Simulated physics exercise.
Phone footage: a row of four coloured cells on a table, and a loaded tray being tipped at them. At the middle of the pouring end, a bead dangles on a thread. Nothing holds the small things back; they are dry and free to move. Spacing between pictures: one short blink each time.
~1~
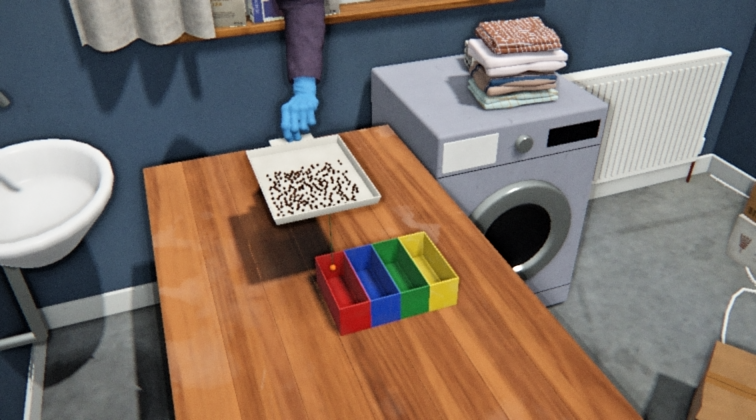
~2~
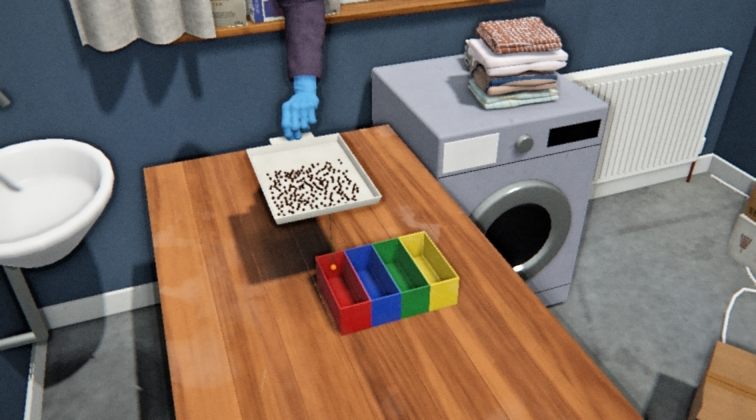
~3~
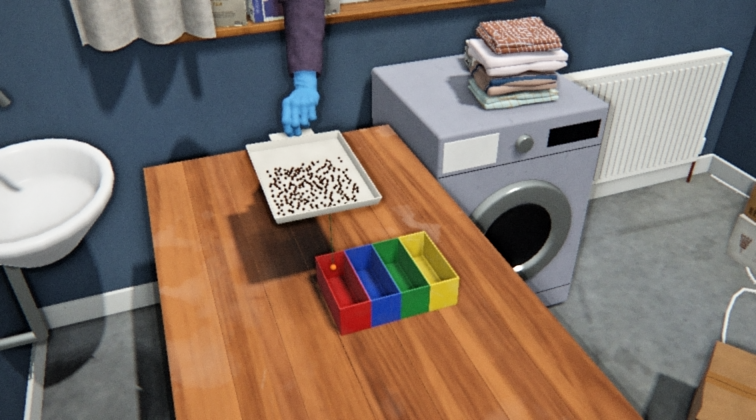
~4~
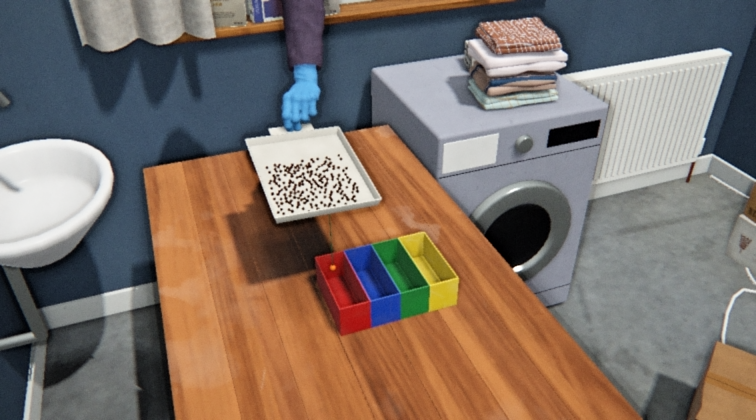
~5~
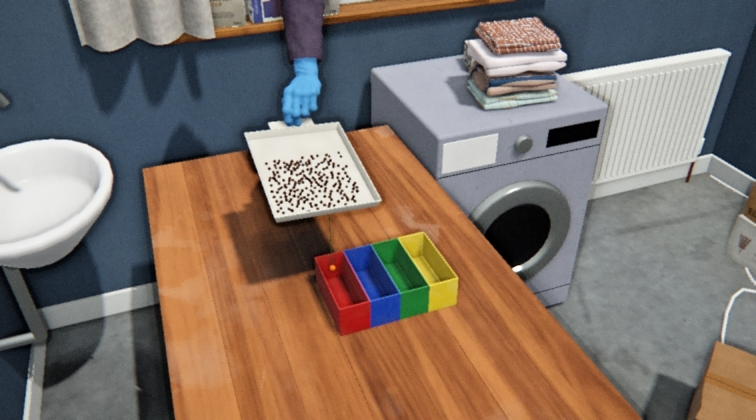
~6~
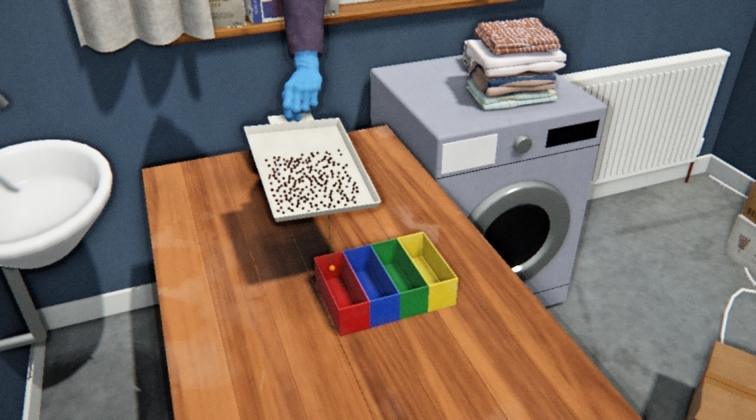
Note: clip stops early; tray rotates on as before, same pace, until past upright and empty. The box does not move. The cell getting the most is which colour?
It is blue.
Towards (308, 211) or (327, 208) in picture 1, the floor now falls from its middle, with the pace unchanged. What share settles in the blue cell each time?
0 % and 20 %.
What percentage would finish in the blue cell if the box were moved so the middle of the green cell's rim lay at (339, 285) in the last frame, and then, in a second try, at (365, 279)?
First position: Some 0 %; second position: Some 10 %.
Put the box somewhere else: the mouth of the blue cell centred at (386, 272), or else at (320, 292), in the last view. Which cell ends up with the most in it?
Blue; yellow.
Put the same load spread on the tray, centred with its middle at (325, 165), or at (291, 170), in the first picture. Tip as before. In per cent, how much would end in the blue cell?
About 70 %, then about 60 %.
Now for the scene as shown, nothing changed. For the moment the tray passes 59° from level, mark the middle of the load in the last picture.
Roughly at (343, 200).
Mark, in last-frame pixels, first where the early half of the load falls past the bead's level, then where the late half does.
For the early half I get (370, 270), and for the late half (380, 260).
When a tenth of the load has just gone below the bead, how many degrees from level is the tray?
That happens at around 95°.
Soon, tray tipped steeply; nearly all on the tray; a stray few in the blue cell; a stray few falling or outside the box.
A while on, tray tipped right over; a small part on the tray; about a third in the blue cell; a small part in the red cell; a small part in the green cell; about a third falling or outside the box.
Towards the end, tray tipped past a quarter turn; about two thirds in the blue cell; about a quarter in the green cell; about a quarter in the red cell; a stray few in the yellow cell.
Finally, tray tipped past a quarter turn; about two thirds in the blue cell; about a quarter in the green cell; about a quarter in the red cell; a stray few in the yellow cell.
